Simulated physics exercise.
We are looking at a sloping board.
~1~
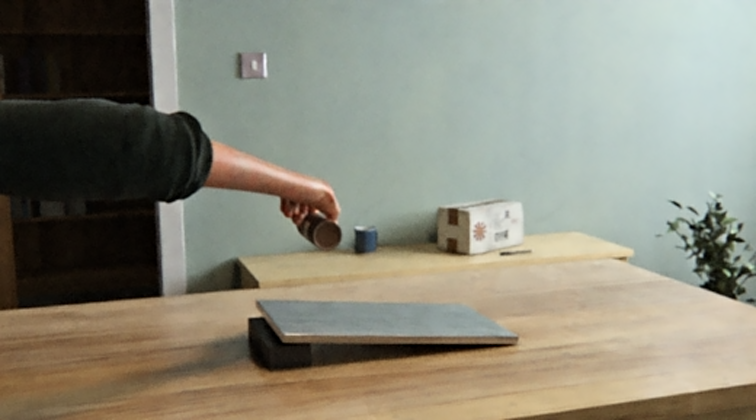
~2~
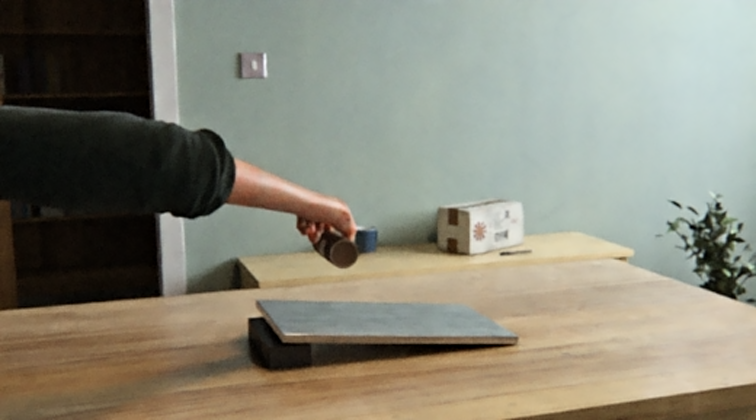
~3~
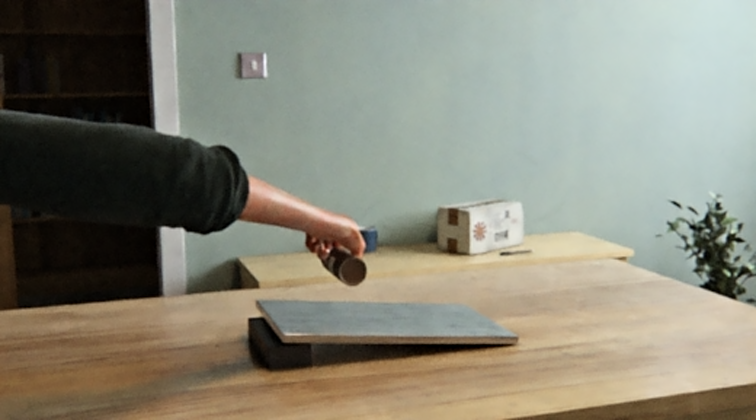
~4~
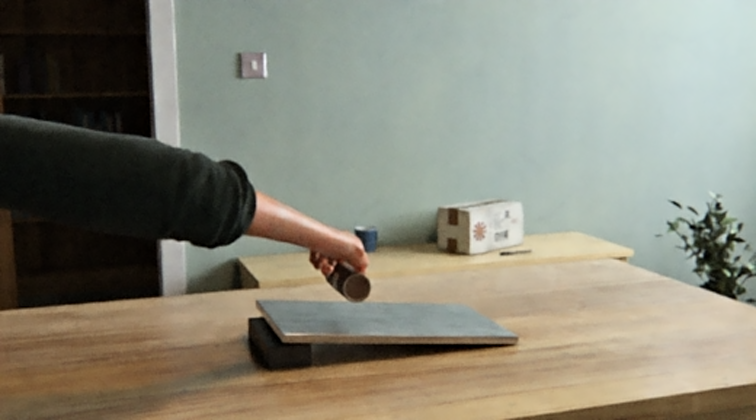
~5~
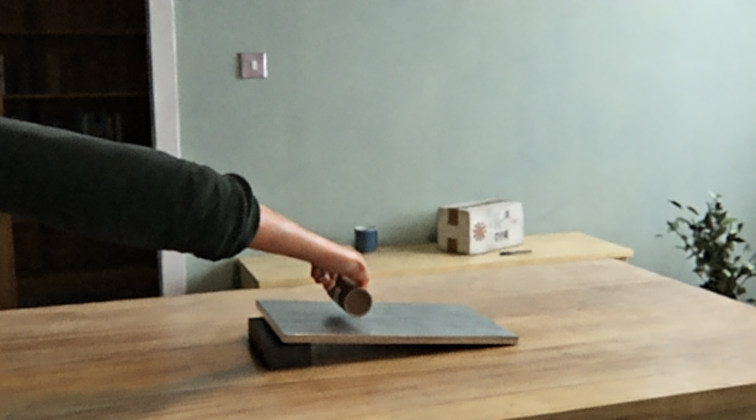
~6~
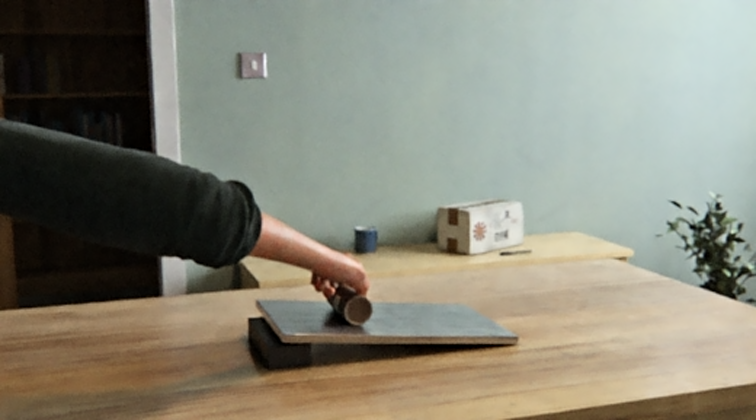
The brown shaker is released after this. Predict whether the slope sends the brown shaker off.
It is going to make its way down.
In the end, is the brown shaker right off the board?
Watch the brown shaker: It goes over the edge.
Then, 1.00 s after the last picture, brown shaker rolled well along near (463, 305).
Then, 1.60 s after the last picture, brown shaker now off the board.
Then, 2.40 s after the last picture, things are still on the move.
Then, 2.90 s after the last picture, as before.
By the end, off the board, brown shaker. The brown shaker runs down the board.
